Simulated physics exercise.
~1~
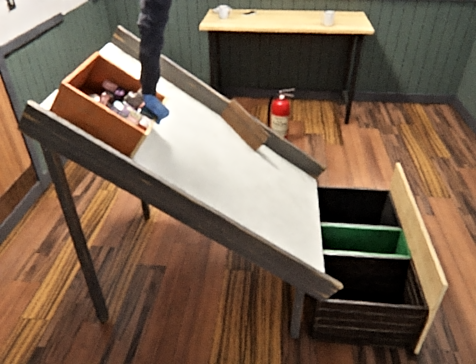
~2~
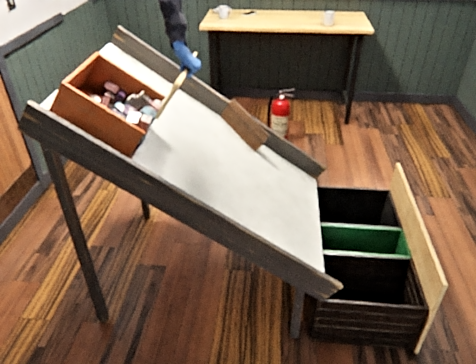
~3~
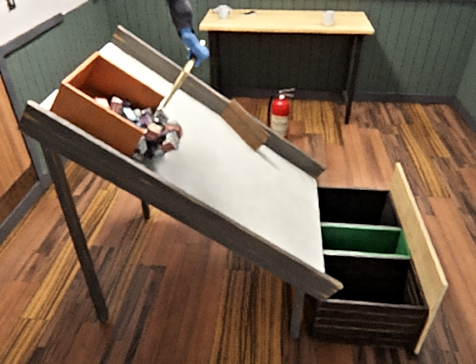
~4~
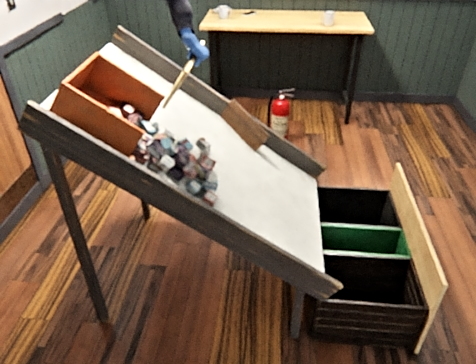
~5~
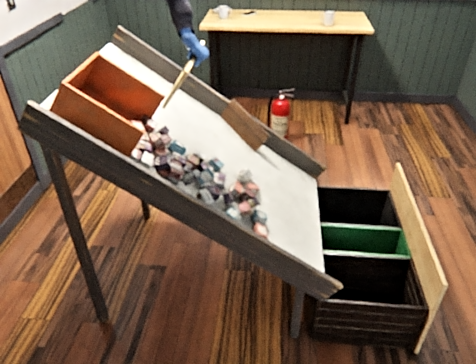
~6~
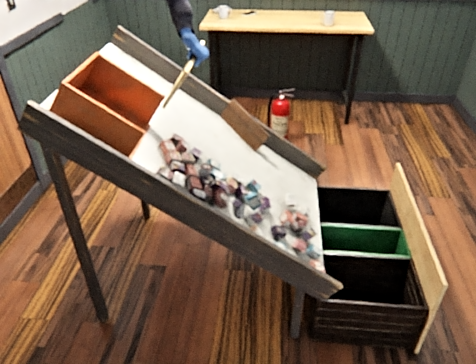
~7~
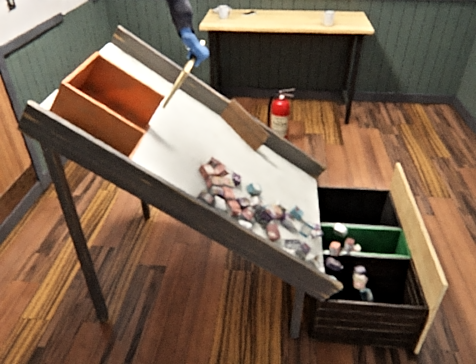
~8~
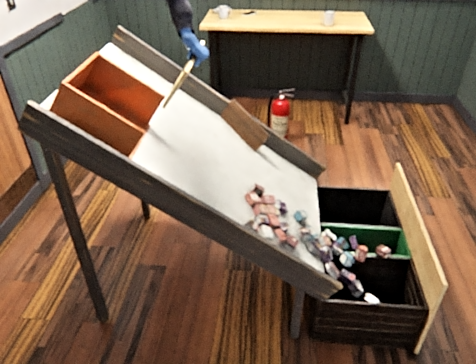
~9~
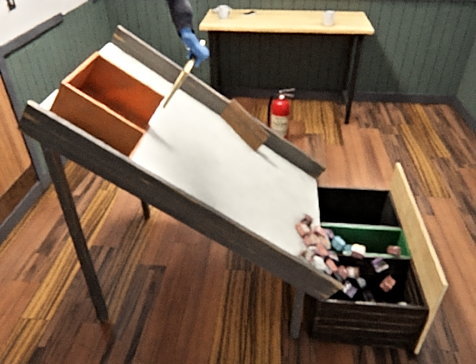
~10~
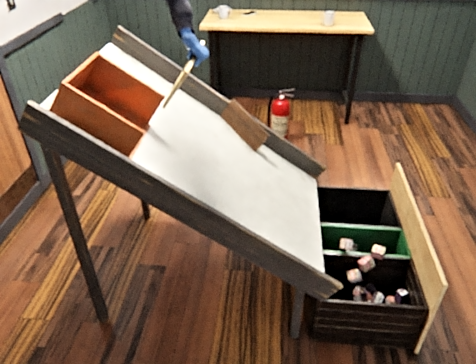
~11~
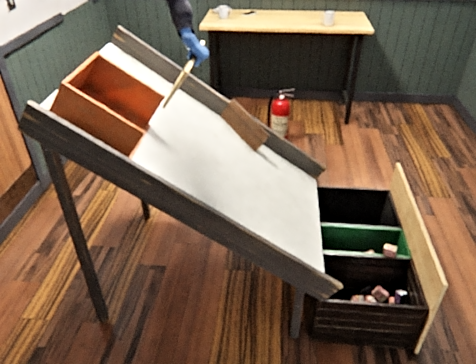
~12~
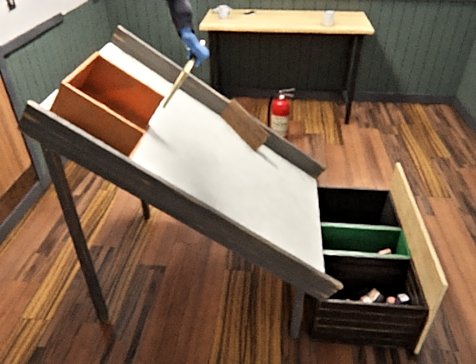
Small cartons tumble down the sloped table past a lifted gate into the nearer bins.
